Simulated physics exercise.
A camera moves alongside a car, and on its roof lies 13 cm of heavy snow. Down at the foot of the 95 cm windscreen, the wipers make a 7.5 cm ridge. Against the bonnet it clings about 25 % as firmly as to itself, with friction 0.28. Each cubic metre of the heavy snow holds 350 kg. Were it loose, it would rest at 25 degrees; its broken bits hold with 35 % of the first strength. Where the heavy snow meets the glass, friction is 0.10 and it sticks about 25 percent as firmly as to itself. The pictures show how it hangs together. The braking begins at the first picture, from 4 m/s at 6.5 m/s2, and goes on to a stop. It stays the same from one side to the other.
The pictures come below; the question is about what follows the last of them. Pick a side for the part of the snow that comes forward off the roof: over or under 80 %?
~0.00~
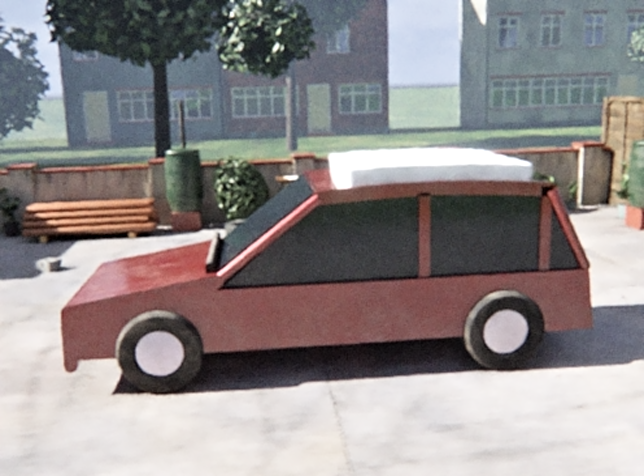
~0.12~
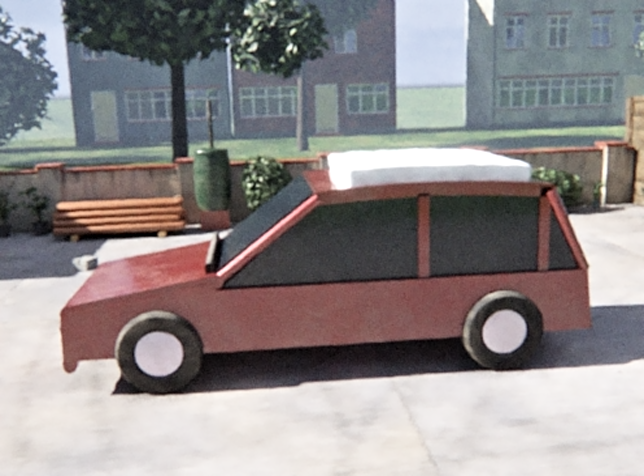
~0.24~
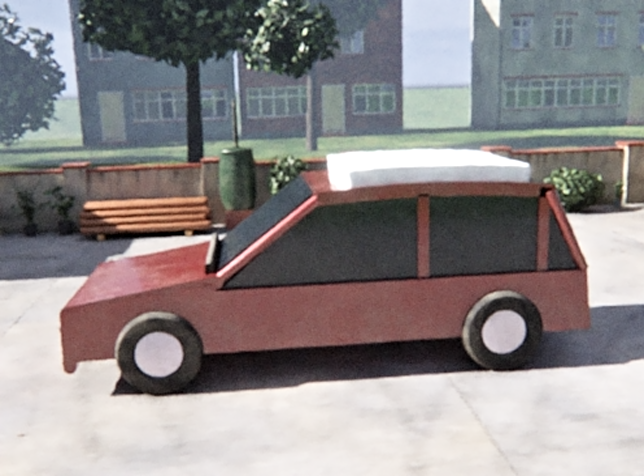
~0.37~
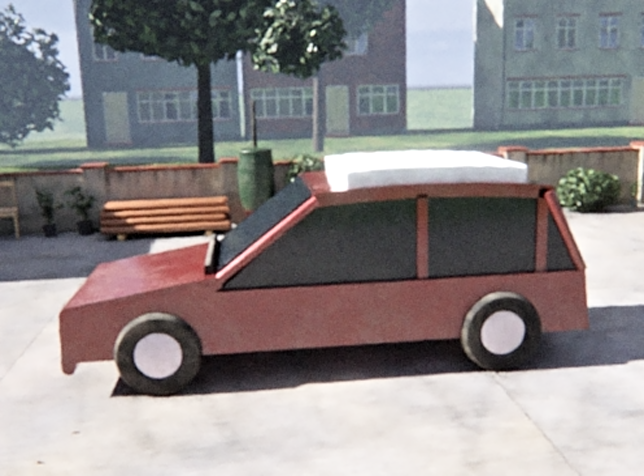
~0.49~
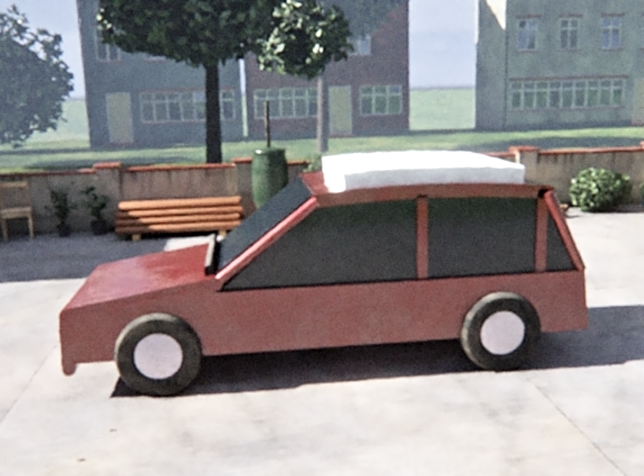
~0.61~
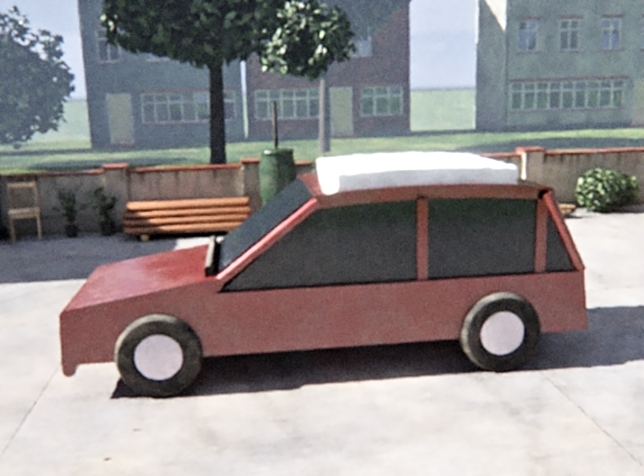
Under, by my estimate.
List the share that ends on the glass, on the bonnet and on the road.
About 2 % ends on the glass, 0 % on the bonnet and 0 % on the road.
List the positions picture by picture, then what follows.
Leading edge of the heavy snow at (349, 176), in the first frame.
Leading edge of the heavy snow at (348, 172), in the second frame.
Leading edge of the heavy snow at (348, 173), in the third frame.
Leading edge of the heavy snow at (346, 174), its middle shifted 9 mm, in the fourth frame.
Leading edge of the heavy snow at (343, 176), its middle shifted 2.9 cm, in the fifth frame.
Leading edge of the heavy snow at (337, 178), its middle shifted 7.6 cm, in the sixth frame.
After 0.94 s, 98 % of the snow is on the roof, 2 % on the glass, none on the bonnet and none has gone off the nose.
After 1.33 s, 98 % of the snow is on the roof, 2 % on the glass, none on the bonnet and none has gone off the nose.
After 1.72 s, 98 % of the snow is on the roof, 2 % on the glass, none on the bonnet and none has gone off the nose.
After 2.12 s, 98 % of the snow is on the roof, 2 % on the glass, none on the bonnet and none has gone off the nose.
After 2.22 s, at the end, 98 % of the snow is on the roof, 2 % on the glass, none on the bonnet and none has gone off the nose.
